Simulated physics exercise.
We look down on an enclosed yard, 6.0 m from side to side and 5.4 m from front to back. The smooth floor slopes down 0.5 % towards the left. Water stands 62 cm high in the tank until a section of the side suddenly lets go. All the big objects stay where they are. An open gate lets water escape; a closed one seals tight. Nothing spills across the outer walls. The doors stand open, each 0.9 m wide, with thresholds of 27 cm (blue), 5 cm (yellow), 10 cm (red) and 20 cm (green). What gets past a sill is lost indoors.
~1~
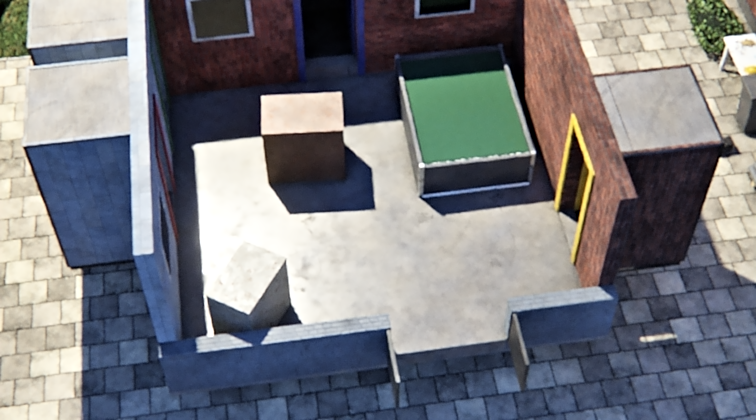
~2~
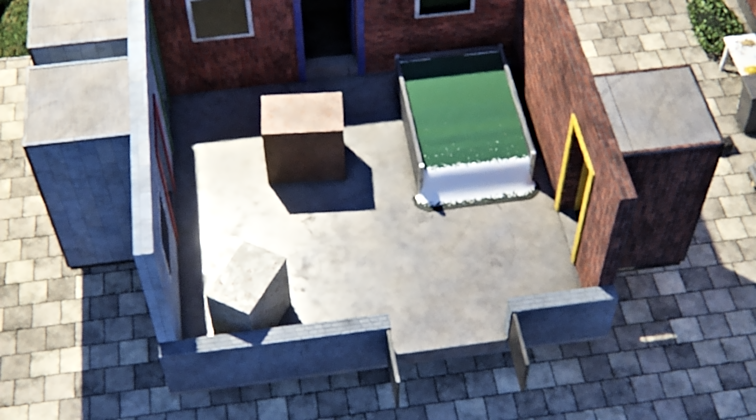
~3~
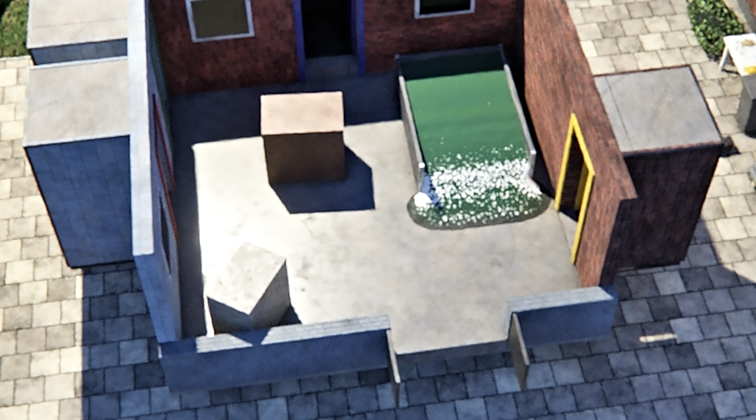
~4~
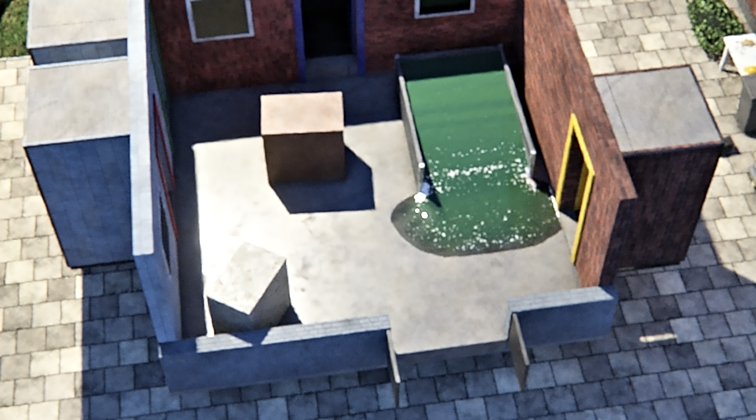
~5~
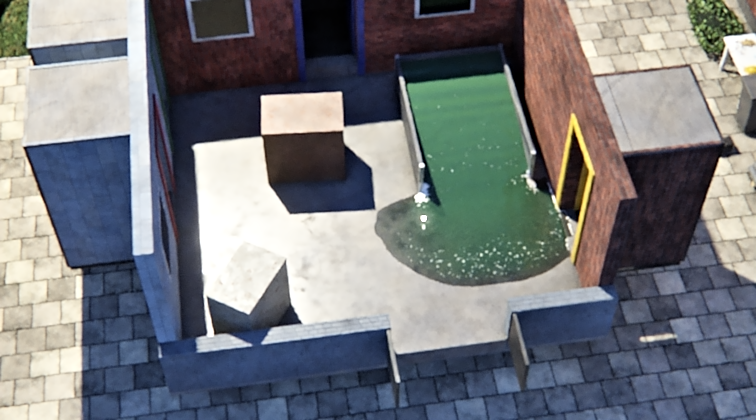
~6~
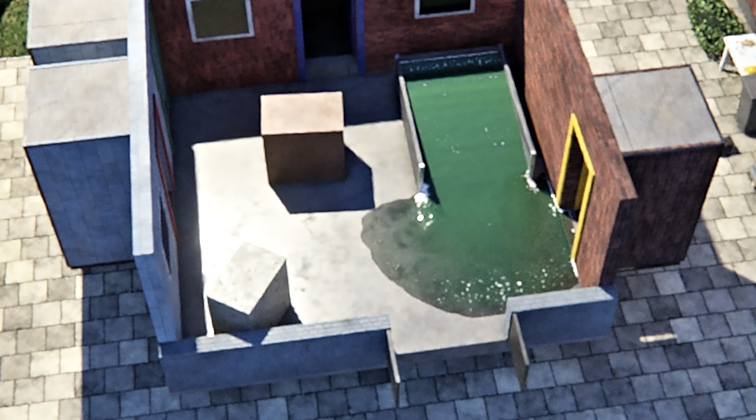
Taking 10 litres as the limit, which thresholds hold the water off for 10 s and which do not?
The water let in: At the blue door it keeps below the limit; at the yellow door it exceeds the limit; at the red door it keeps below the limit; at the green door it keeps below the limit.
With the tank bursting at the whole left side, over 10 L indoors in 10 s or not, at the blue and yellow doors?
Then: Blue not over, yellow past it.
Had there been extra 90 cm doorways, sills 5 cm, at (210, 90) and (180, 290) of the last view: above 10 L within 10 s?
In that order: Past it, below.
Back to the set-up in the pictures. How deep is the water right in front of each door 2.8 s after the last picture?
Depths in cm: Blue 0, yellow 16, red 0, green 0.
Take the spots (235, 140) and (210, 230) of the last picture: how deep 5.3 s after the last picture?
Roughly 1 and 3 cm, in turn.
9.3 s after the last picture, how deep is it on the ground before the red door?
Some 9.0 cm.
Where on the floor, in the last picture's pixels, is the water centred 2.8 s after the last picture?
At about (457, 230).
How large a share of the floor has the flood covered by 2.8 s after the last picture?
Some 40 per cent of it.
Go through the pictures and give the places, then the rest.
The first frame shows the tank at (462, 107) is whole and still, 62 cm deep.
In the second frame, water pours out at (475, 179) and has run 1.0 m, to (535, 184); typically 8 cm deep outside, 62 cm at the tank's back.
In the third frame, water pours out at (475, 180) and has run 1.1 m, to (544, 201); typically 11 cm deep outside, 62 cm at the tank's back.
In the fourth frame, the front is at (559, 224), 1.5 m from the gap at (475, 181); 2.6 m2 of floor is under water; 62 cm left at the back of the tank.
In the fifth frame, water pours out at (475, 181) and has run 1.9 m, to (567, 252); typically 8 cm deep outside, 62 cm at the tank's back.
In the sixth frame, the front is at a hidden place, 2.4 m from the gap at (475, 181); 5.7 m2 of floor is under water; 57 cm left at the back of the tank.
Then, 0.7 s after the last picture water covers 35 % of the floor and is deepest (44 cm) near (575, 305); blue door not reached, yellow door 14 cm at the sill, 11 L in, red door not reached, green door not reached.
Then, 1.5 s after the last picture water covers 40 % of the floor and is deepest (39 cm) near (579, 315); blue door not reached, yellow door 13 cm at the sill, 43 L in, red door not reached, green door not reached.
Then, 2.8 s after the last picture water covers 40 % of the floor and is deepest (22 cm) near (298, 352); blue door not reached, yellow door 16 cm at the sill, 115 L in, red door not reached, green door not reached.
Then, 5.3 s after the last picture water covers 70 % of the floor and is deepest (14 cm) near (298, 352); blue door not reached, yellow door 9 cm at the sill, 203 L in, red door 3 cm at the sill, 0 L in, green door not reached.
Then, 9.3 s after the last picture water covers 90 % of the floor and is deepest (9 cm) near (177, 228); blue door 6 cm at the sill, 0 L in, yellow door 4 cm at the sill, 216 L in, red door 9 cm at the sill, 0 L in, green door 8 cm at the sill, 0 L in.
